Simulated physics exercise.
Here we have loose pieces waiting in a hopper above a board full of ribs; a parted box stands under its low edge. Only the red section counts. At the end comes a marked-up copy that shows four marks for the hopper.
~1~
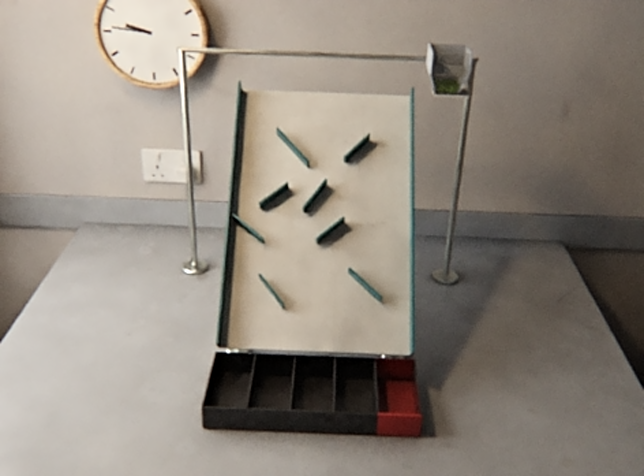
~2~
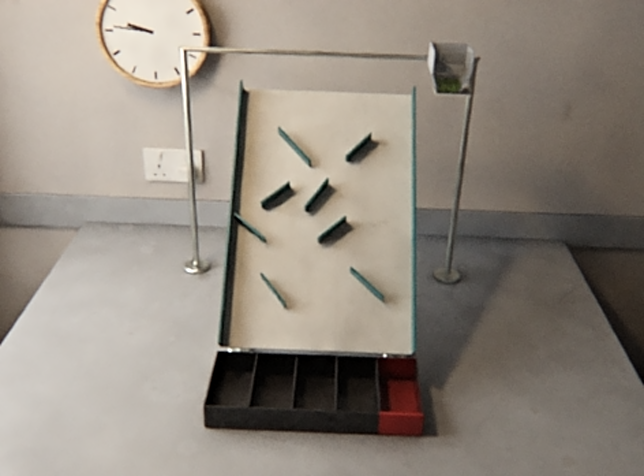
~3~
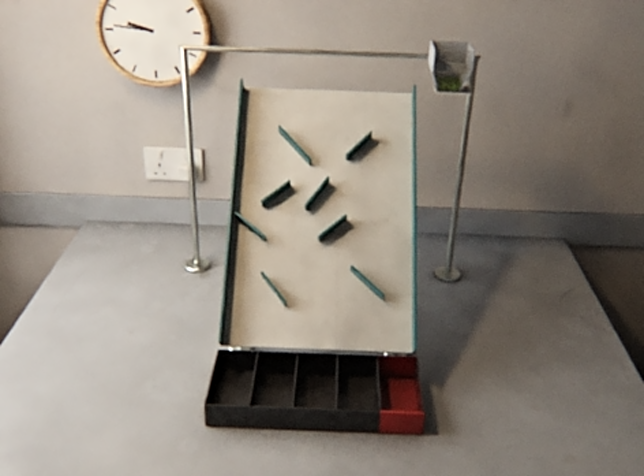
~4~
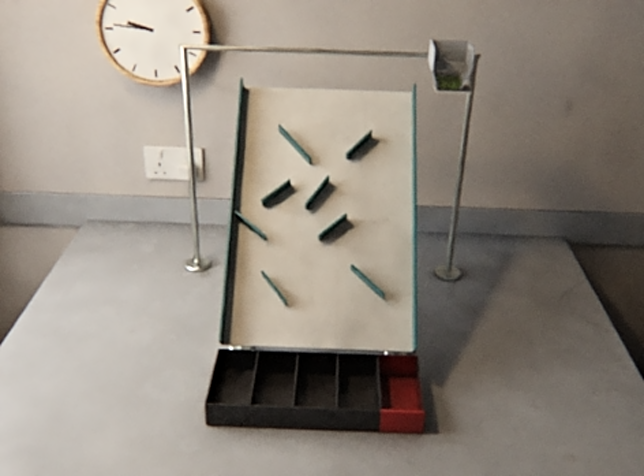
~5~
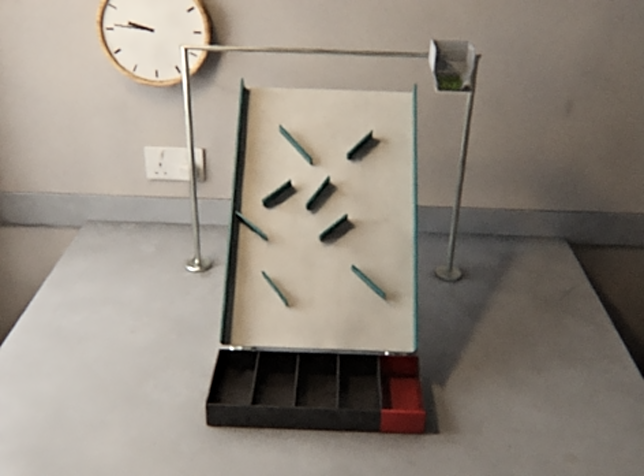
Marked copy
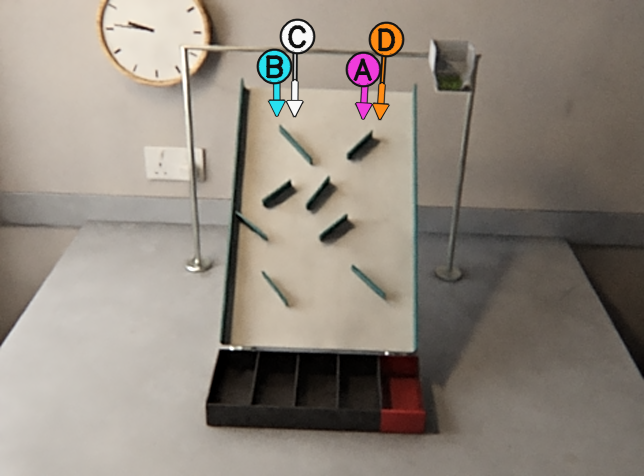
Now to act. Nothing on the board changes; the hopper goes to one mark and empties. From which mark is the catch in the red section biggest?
Go for D.
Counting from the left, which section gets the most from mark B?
The third.
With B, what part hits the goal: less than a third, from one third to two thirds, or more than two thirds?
Mark B gives less than a third.
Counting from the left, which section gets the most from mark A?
The third.
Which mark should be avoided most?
B it is.
On the marked copy, mark A meets the board at (363, 113); mark B meets the board at (276, 110); mark C meets the board at (294, 110); mark D meets the board at (380, 113).
With A, about a quarter in the red section, most in other sections.
With B, a stray few in the red section, nearly all in other sections, a small part held on the board.
With C, about a quarter in the red section, most in other sections.
With D, about two thirds in the red section, about a quarter in other sections, a small part outside the box.
